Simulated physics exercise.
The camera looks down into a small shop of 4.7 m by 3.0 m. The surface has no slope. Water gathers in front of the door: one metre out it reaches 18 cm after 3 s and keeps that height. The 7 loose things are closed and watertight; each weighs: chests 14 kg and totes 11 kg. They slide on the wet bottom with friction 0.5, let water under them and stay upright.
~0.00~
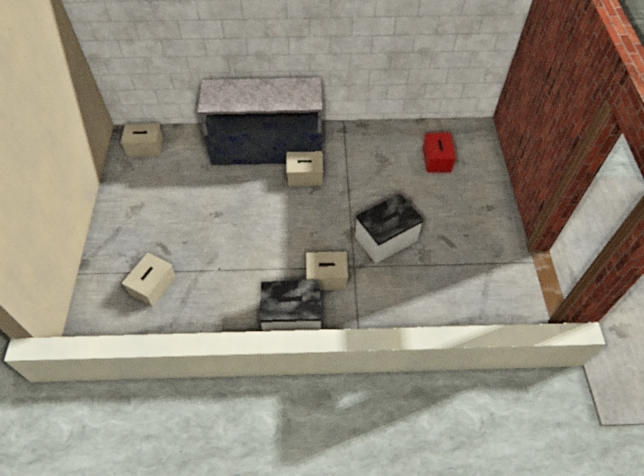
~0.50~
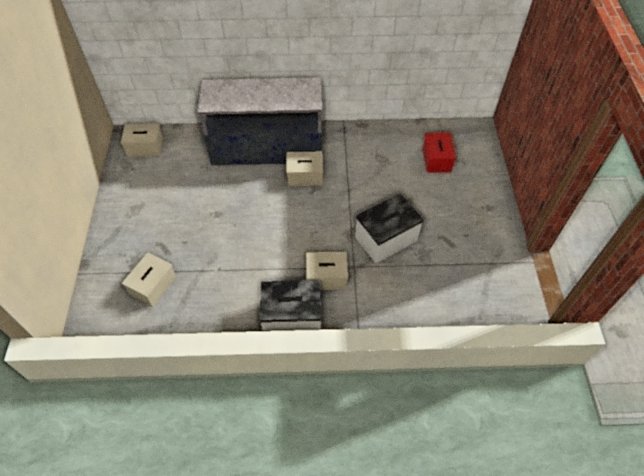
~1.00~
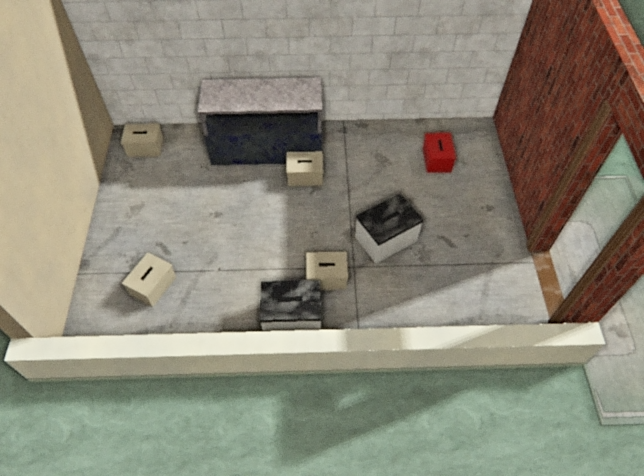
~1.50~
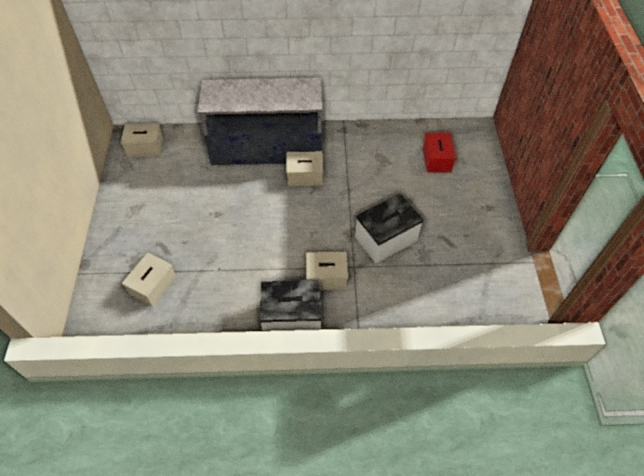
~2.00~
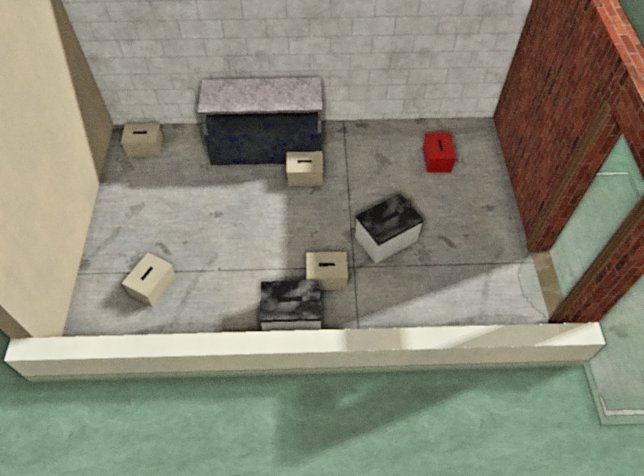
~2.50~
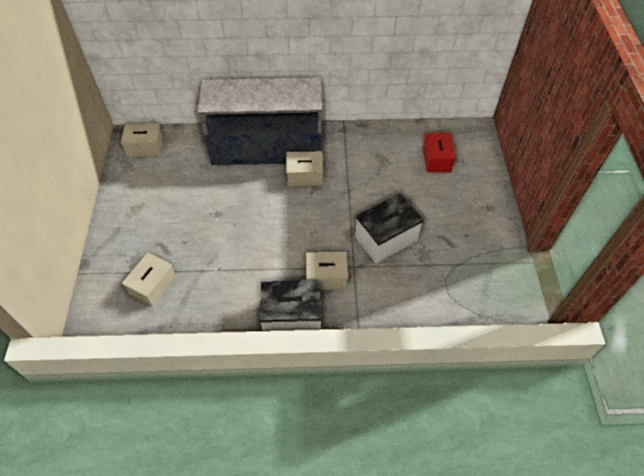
The footage shows a small walled shop holding scattered boxes, one of them red, as greenish water covers the ground outside, then seeps through the doorway at right and spreads slightly across the floor while the boxes stay still.
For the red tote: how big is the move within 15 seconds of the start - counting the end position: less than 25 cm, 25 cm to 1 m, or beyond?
Red tote barely shifts.
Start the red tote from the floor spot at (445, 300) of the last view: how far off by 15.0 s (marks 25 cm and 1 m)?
It gets carried off.
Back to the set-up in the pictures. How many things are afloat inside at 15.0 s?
At that moment 4.
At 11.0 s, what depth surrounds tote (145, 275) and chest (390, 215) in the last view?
About 5 and 6 cm.
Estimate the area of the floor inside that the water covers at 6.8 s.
Some 11.0 m2.
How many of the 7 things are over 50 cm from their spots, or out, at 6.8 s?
By then 1.
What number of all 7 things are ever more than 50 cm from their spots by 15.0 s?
I count 2.
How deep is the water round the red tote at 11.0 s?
About 3 cm.
After 3.5 s the red tote is near (441, 146), 0.0 m from its start, aground; 0 afloat.
After 6.8 s the red tote is near (441, 146), 0.0 m from its start, aground; 0 afloat.
After 11.0 s the red tote is near (441, 146), 0.0 m from its start, aground; 1 afloat.
After 15.0 s the red tote is near (446, 145), 0.1 m from its start, aground; 4 afloat.
